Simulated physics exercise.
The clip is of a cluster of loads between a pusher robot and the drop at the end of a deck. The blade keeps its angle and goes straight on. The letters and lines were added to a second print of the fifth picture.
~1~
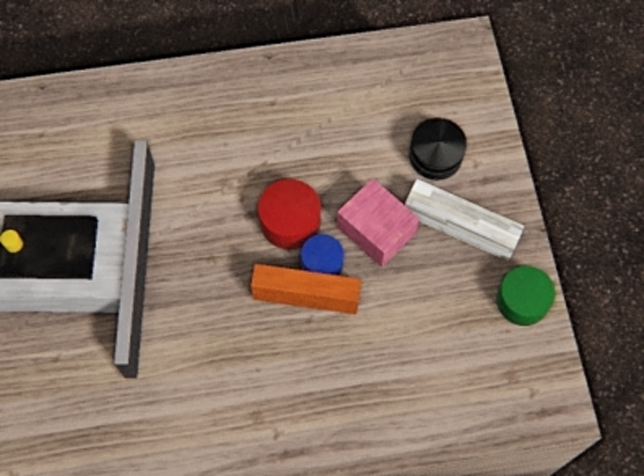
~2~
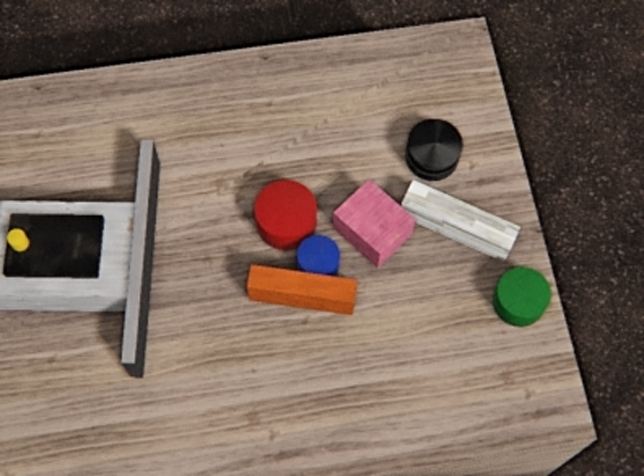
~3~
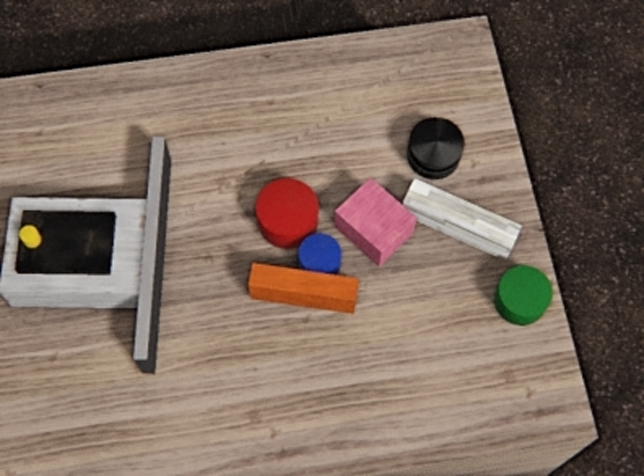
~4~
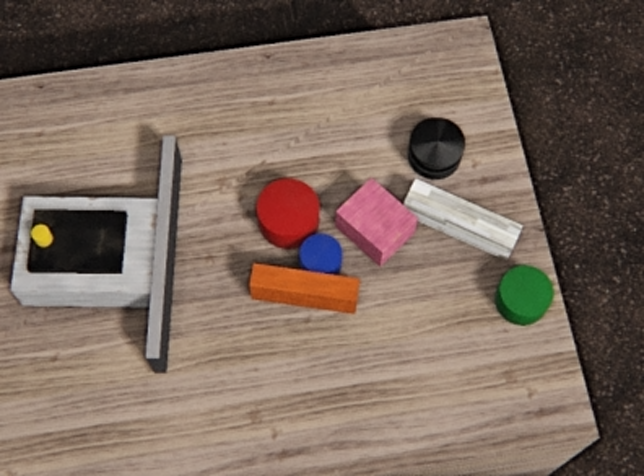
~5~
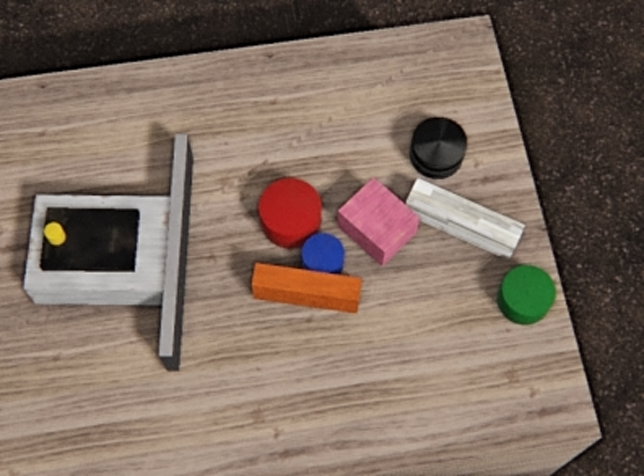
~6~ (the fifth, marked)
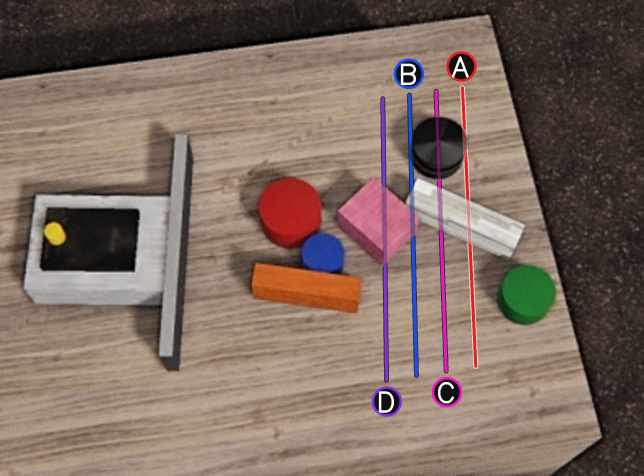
A gray and white pusher robot slid slowly to the right across a wooden deck, closing some of the gap to a cluster of colorful blocks and canisters, which stayed where they were.
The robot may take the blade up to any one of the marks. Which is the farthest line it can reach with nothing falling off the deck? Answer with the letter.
It can go as far as C.
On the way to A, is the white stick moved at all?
Yes.
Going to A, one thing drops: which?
It is the white stick.
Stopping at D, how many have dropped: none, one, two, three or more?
The count is none.
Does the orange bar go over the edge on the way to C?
By then, no.
On the marked copy, A at (469, 219); B at (413, 227); C at (441, 223); D at (385, 231).
With C. Early on, robot (196, 225); orange bar (333, 291); red canister (312, 212).
Further on, robot (294, 211); white stick (485, 216); pink crate (442, 237).
At the end, robot (366, 200); white stick (531, 203); pink crate (507, 231); nothing has fallen.
As for the rest, A drops the white stick; B is safe but short; D is safe but short.
